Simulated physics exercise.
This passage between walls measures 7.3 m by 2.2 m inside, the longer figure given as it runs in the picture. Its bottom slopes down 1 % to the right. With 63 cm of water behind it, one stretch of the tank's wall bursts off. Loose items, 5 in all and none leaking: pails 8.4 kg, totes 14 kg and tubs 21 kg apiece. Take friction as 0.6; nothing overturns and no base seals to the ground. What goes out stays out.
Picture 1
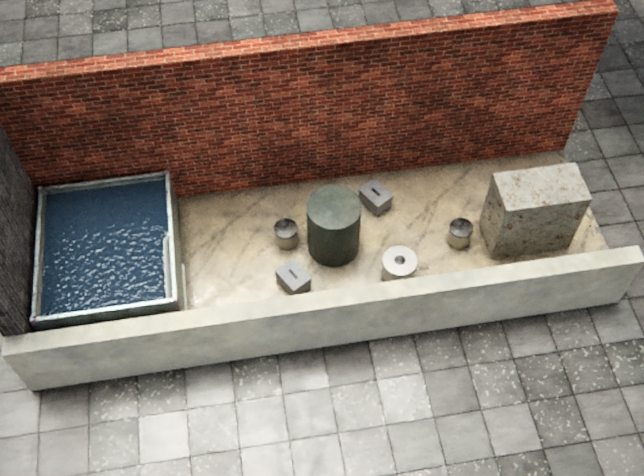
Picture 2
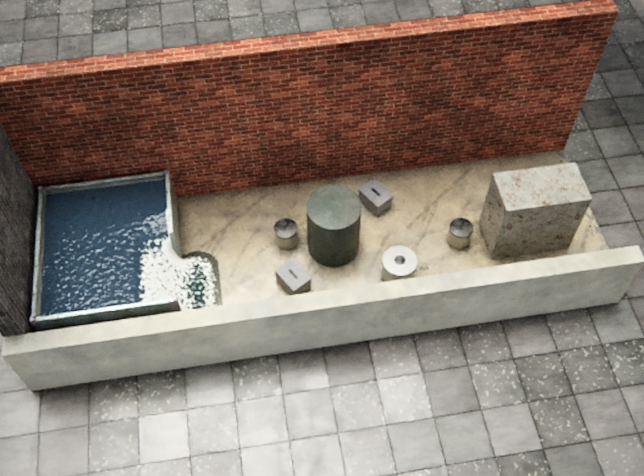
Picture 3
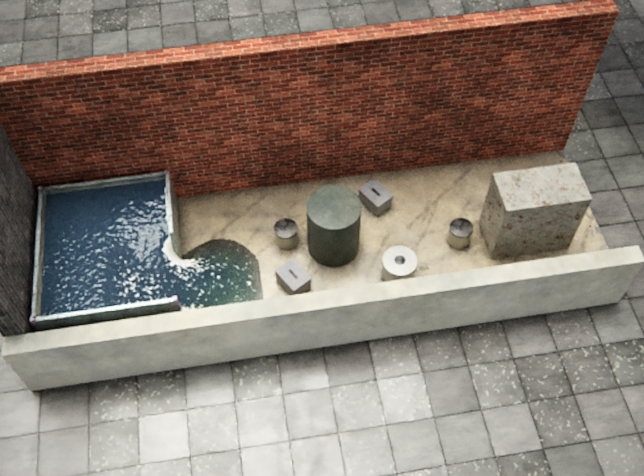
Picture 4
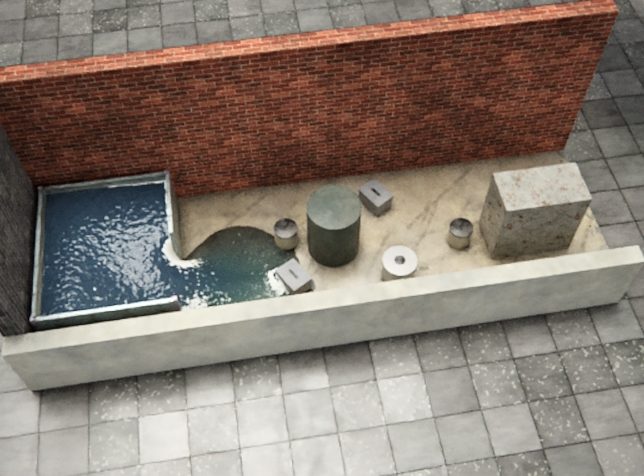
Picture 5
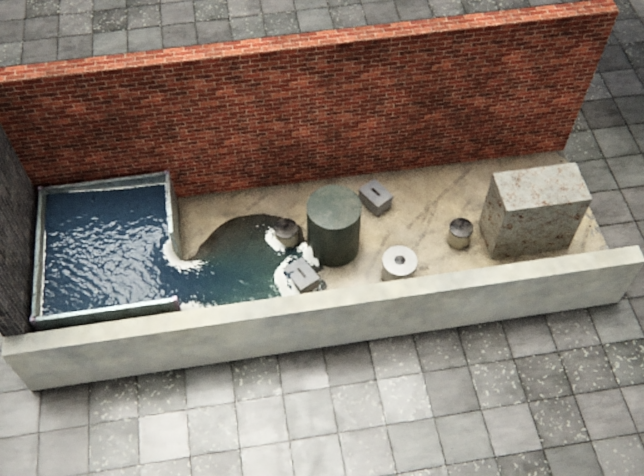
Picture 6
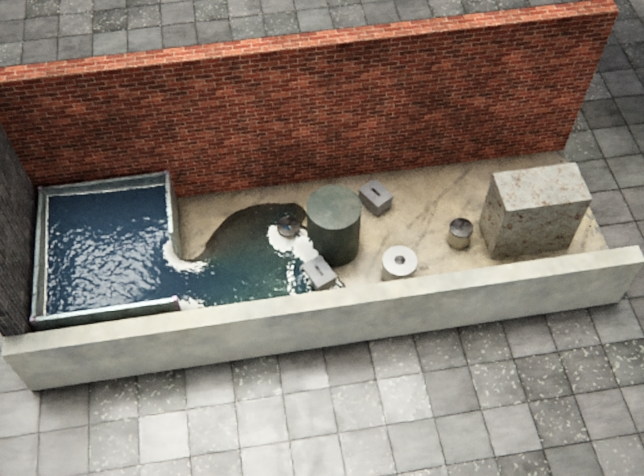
A long walled passage had a tank of water at its left end; part of the tank's side gave way, and water spread right across the floor, pushing a small grey box along.
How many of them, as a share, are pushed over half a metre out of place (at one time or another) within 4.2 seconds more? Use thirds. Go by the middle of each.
It is two thirds or above.
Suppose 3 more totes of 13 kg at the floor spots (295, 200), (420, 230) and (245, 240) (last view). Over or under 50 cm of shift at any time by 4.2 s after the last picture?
In that order: More, over, short of it.
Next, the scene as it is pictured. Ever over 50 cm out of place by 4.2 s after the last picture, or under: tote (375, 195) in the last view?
It is short of it.
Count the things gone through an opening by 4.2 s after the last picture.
I count 1.
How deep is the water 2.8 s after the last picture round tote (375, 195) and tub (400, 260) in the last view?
Roughly 6 and 15 cm.
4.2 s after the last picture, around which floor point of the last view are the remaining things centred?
At about (489, 188).
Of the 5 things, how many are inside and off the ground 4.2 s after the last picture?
1 of them.
Then, 0.4 s after the last picture 1 of 5 are over 50 cm from their spots; 0 afloat.
Then, 1.5 s after the last picture 3 of 5 are over 50 cm from their spots; 1 afloat.
Then, 2.8 s after the last picture 4 of 5 are over 50 cm from their spots; 2 afloat.
Then, 4.2 s after the last picture 4 of 5 are over 50 cm from their spots, and 4 have been at some point; 1 afloat.
